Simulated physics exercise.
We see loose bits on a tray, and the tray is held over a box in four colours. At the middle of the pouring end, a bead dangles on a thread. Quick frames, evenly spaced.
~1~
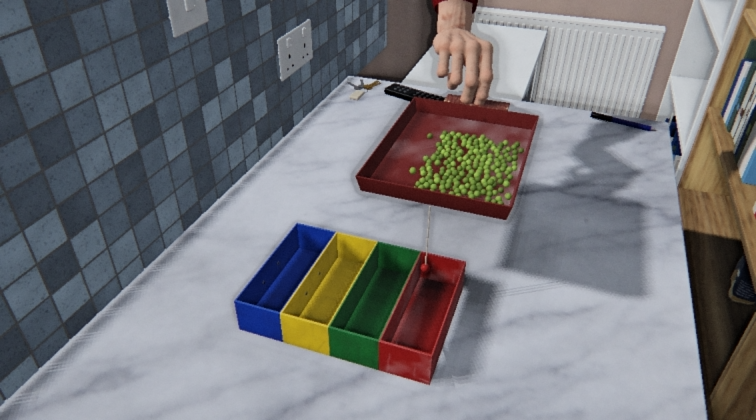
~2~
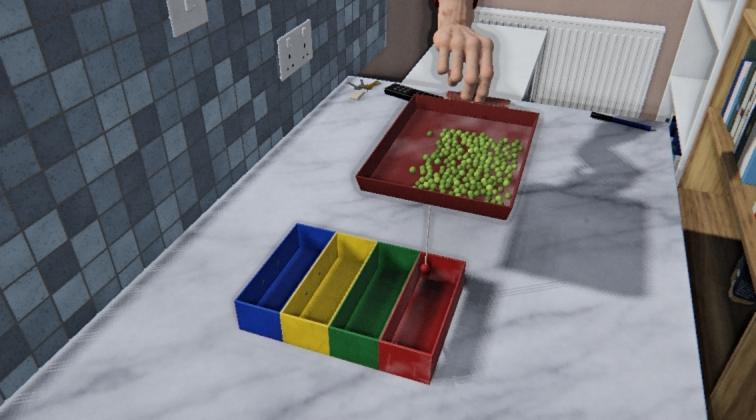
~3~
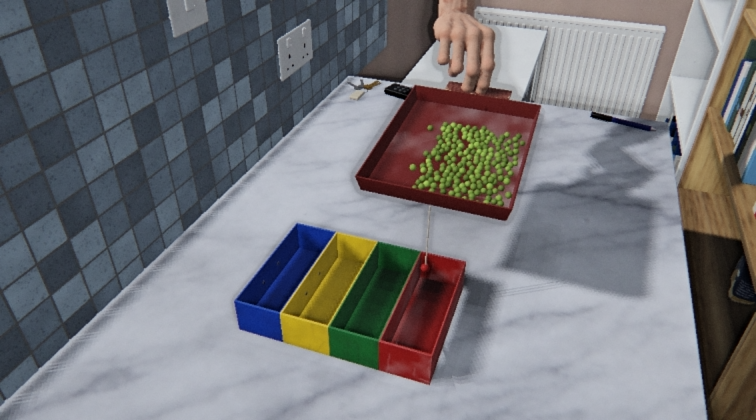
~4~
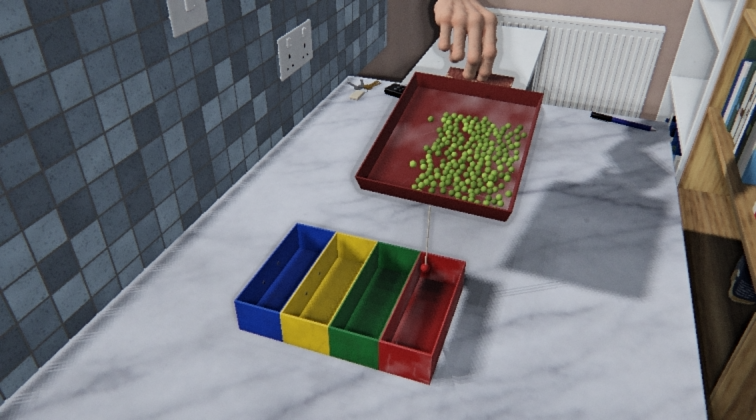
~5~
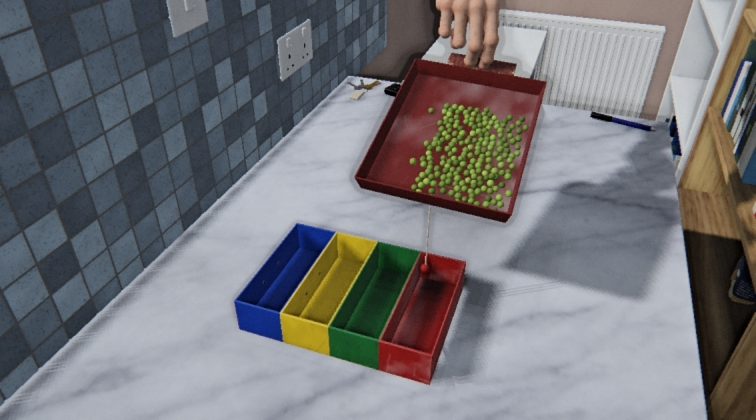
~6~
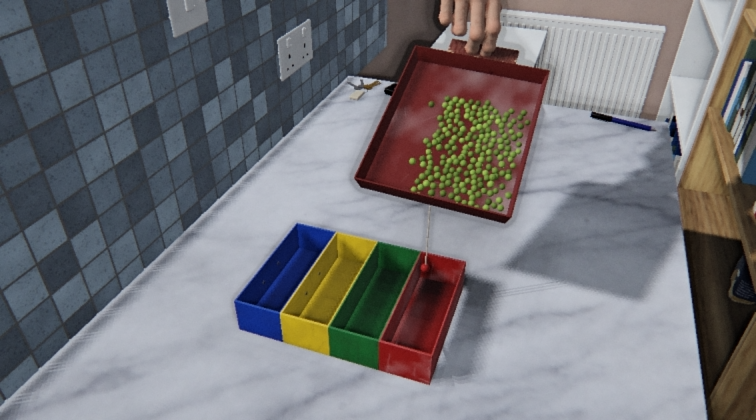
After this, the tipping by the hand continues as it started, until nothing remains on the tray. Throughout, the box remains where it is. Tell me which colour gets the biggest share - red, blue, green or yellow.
The biggest share goes to red.
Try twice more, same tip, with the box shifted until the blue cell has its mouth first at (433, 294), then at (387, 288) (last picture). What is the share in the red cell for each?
Close to 0 in a hundred, then close to 0 in a hundred.
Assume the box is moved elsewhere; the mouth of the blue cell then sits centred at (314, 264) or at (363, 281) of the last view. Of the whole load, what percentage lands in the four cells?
Roughly 70 per cent, and 100 per cent.
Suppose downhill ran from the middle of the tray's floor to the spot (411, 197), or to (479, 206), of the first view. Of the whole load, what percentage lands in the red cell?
Case one 20 %; case two 0 %.
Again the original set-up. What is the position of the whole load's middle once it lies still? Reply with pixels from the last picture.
It settles centred around (443, 357).
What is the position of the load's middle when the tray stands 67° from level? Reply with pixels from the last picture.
Roughly at (466, 181).
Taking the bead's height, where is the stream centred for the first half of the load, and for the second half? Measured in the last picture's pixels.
For the early half I get (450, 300), and for the late half (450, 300).
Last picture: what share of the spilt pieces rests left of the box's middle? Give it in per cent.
Near 0 in a hundred.
Just after the last frame, tray tipped steeply; every one on the tray.
A moment on, tray tipped past a quarter turn; roughly a quarter on the tray; about a tenth in the red cell; just a few in the green cell; roughly two thirds falling or outside the box.
Further on, tray tipped past a quarter turn; roughly a third in the red cell; about a tenth in the green cell; just a few in the yellow cell; roughly half falling or outside the box.
When it is over, tray tipped past a quarter turn; roughly a third in the red cell; about a tenth in the green cell; just a few in the yellow cell; not one in the blue cell; roughly half outside the box.
